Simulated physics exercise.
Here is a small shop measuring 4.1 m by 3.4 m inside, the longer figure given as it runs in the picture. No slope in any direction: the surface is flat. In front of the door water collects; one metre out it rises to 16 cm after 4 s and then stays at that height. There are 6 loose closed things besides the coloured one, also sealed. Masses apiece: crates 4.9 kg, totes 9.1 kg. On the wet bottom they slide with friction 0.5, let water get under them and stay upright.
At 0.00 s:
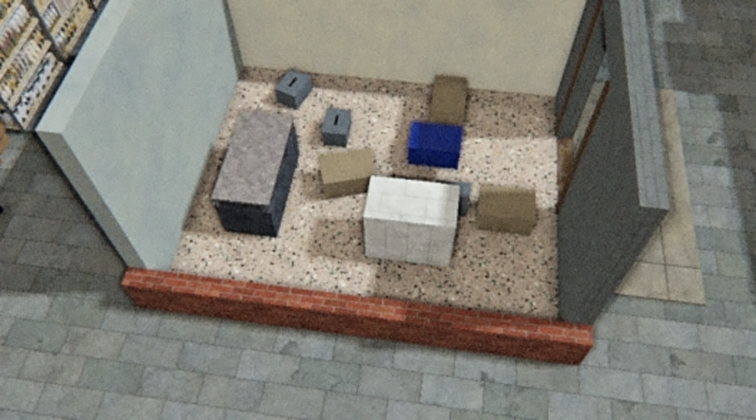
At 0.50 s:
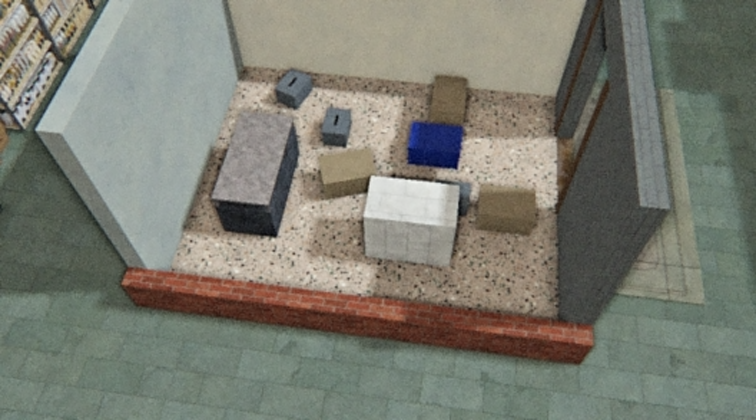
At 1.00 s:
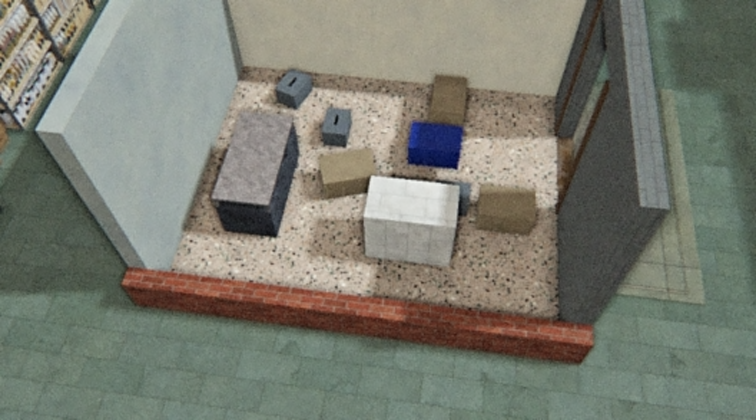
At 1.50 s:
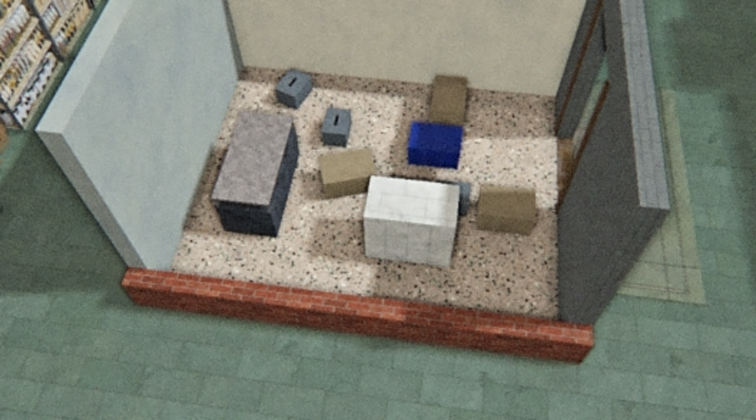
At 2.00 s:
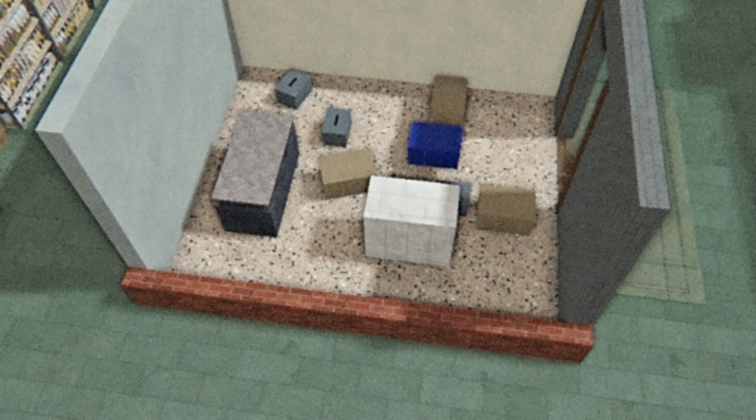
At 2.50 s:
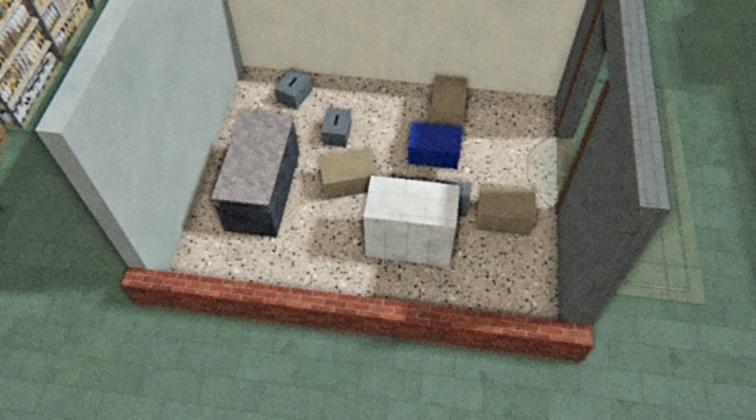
Greenish water covering the grey paving around a small roofless shop, then entering at the right-hand doorway while the boxes inside stay still.
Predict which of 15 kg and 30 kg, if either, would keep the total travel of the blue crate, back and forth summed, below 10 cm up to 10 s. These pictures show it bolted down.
Winning option: Only the heavier.
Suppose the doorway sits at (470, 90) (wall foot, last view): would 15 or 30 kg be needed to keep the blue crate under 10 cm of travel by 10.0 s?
The big mass is needed.
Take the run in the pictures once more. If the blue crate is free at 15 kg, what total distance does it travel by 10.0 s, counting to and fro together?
80 cm, roughly.
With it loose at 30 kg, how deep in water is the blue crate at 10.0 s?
6 cm, roughly.
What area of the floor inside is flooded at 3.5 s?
Close to 1.5 m2, I'd say.
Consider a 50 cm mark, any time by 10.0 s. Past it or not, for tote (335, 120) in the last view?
Result: Threshold not reached.
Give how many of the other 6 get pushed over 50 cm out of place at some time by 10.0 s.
The count comes to 5.
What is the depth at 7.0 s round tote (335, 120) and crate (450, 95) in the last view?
Some 4 cm at the first, some 5 cm at the second.
After 3.5 s the blue crate would be 0 cm from its start with 15 kg and 0 cm from its start with 30 kg; 1 cm of water round it then.
After 4.5 s the blue crate would be 0 cm from its start with 15 kg and 0 cm from its start with 30 kg; 5 cm of water round it then.
After 7.0 s the blue crate would be 42 cm from its start with 15 kg and 0 cm from its start with 30 kg; 4 cm of water round it then.
After 10.0 s the blue crate would be 76 cm from its start with 15 kg and 0 cm from its start with 30 kg; 6 cm of water round it then.
